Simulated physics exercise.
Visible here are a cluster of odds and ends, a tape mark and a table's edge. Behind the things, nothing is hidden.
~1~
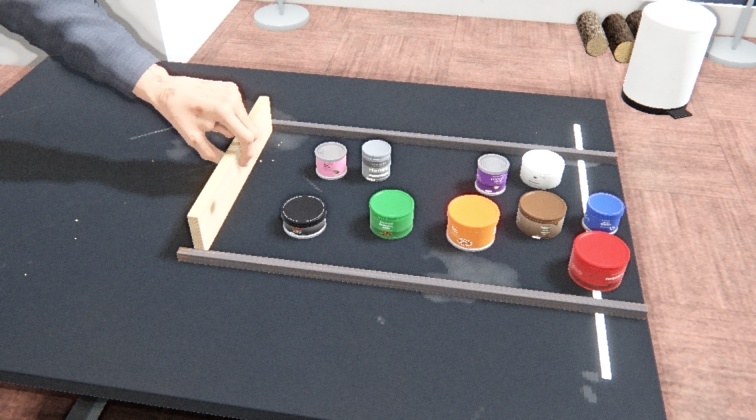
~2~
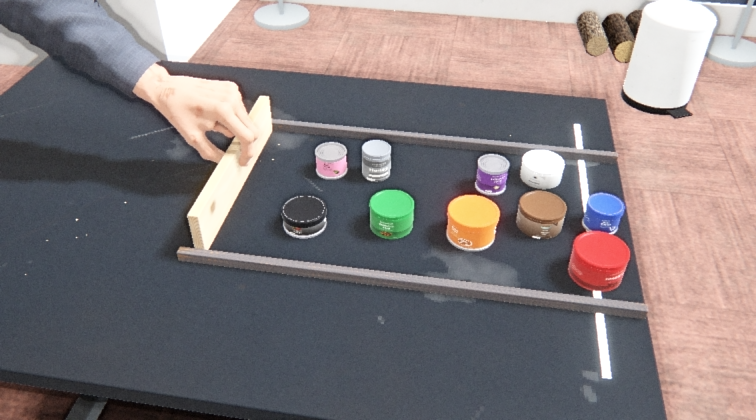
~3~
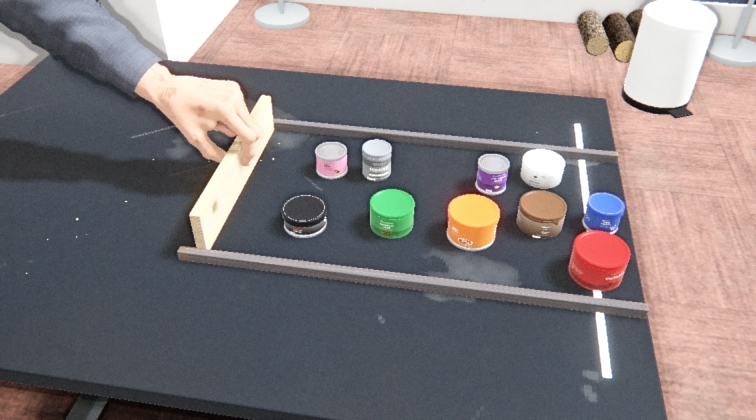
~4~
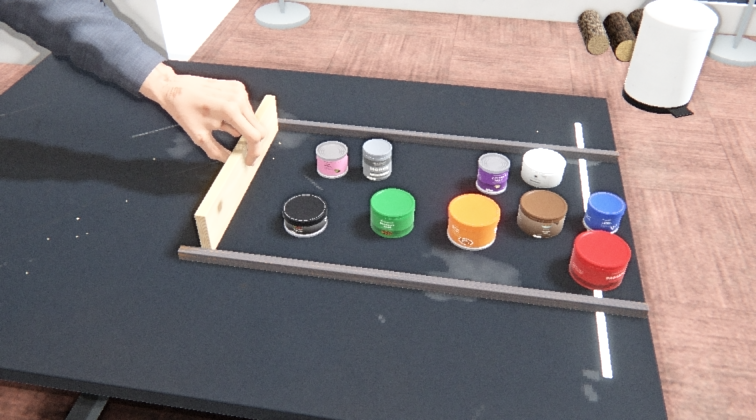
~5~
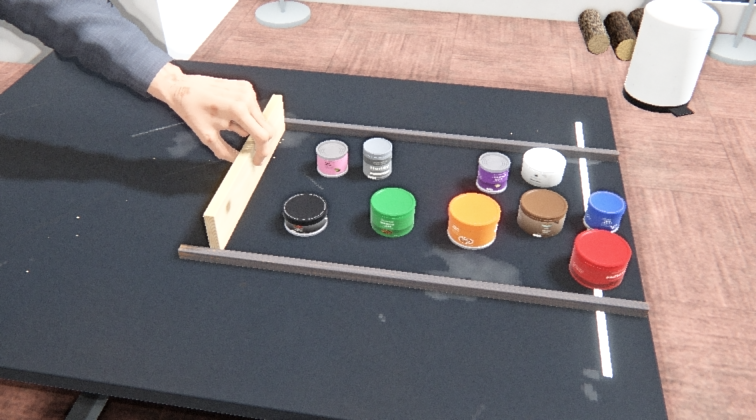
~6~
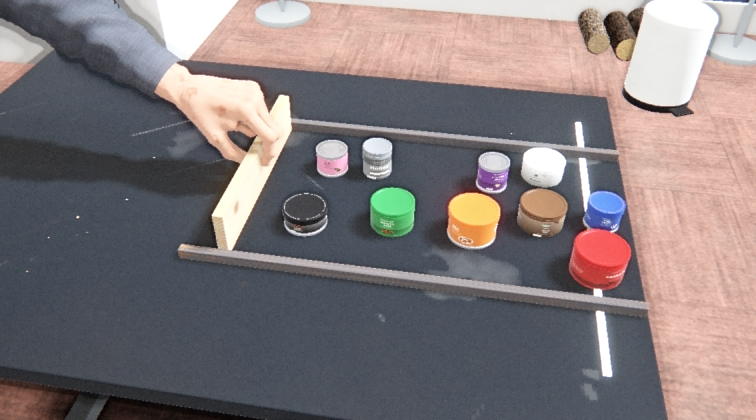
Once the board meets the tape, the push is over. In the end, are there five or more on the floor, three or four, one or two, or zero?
Most likely the sweep will knock off at least five.
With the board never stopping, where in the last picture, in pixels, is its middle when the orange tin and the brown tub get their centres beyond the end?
Points: About (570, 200) and about (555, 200).
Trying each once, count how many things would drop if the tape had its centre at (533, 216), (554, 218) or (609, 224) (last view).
Down on the floor: 1, 1 and 6.
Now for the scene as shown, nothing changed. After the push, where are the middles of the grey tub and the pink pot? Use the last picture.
The grey tub comes to rest at (601, 160), and the pink pot comes to rest at (604, 181).
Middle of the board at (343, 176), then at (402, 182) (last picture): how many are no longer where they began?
First position 4; second position 5.
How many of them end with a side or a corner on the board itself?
That makes 4.
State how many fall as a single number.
Total count: 6.
Early on, none off yet; blue tin at rest near (604, 213); red tub at rest near (599, 260); white tub at rest near (543, 168).
A while later, none off yet; blue tin leaning well over near (655, 224); red tub at rest near (606, 265); white tub travelled about its own width near (580, 168).
Finally, the number that fall off is five or more; lost, orange tin, purple tin, brown tub, white tub, red tub and blue tin.
